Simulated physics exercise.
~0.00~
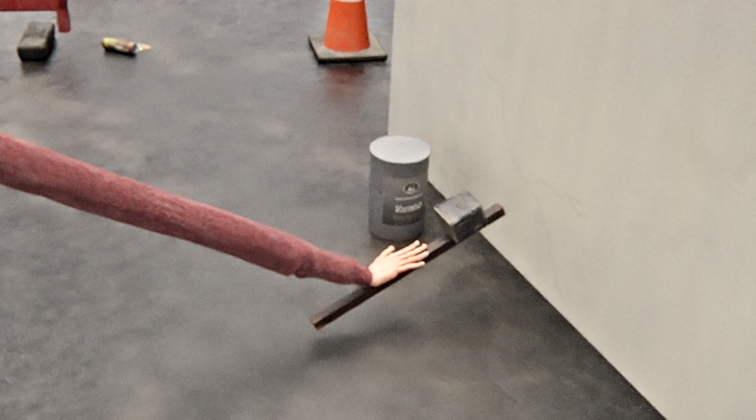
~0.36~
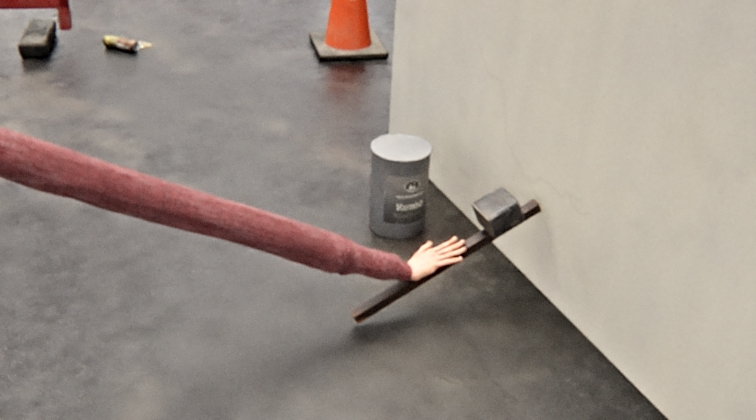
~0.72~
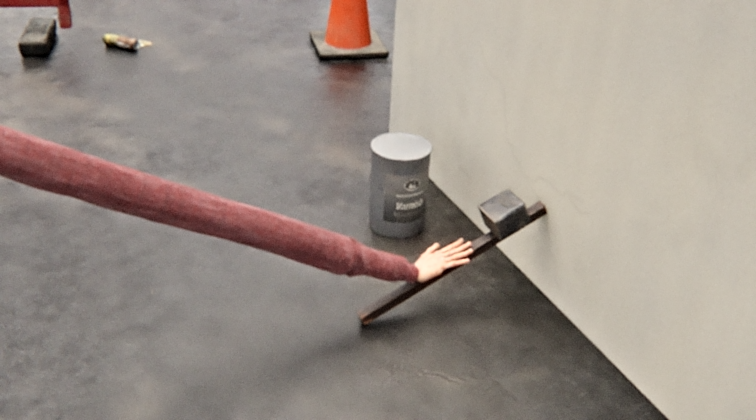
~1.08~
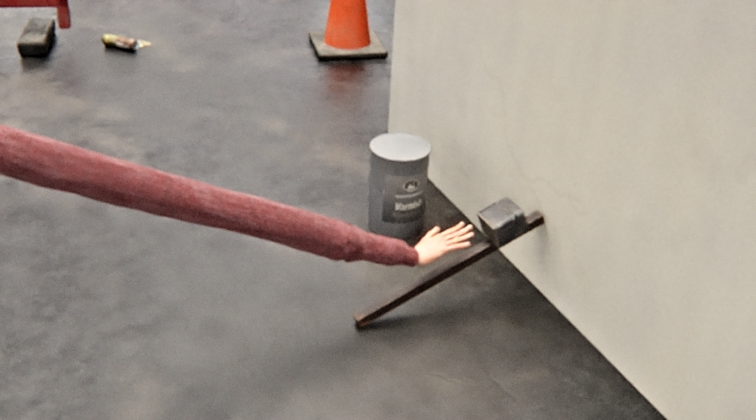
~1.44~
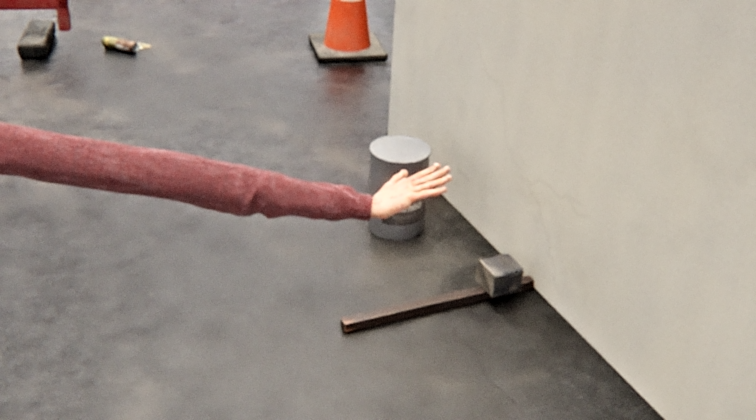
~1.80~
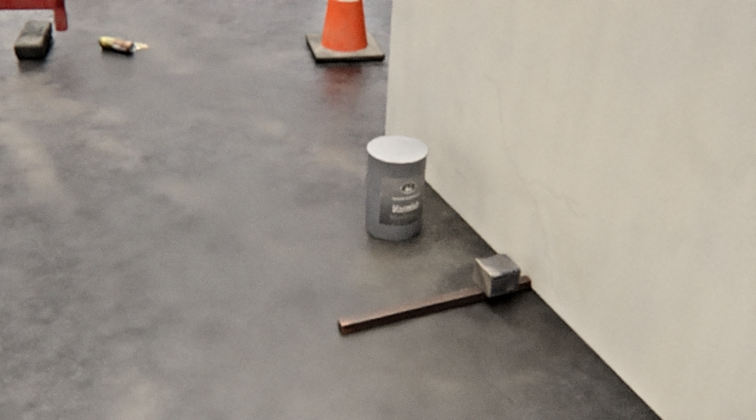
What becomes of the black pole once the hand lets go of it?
It does not stay leaning on the wall. It slips down and ends up lying on the floor, with its block end by the foot of the wall.
A black pole with a grey block near its upper end was moved right by a hand and leant against the wall, but once the hand let go and drew back, the pole slid down and ended up lying on the floor beside the unmoved grey pail.
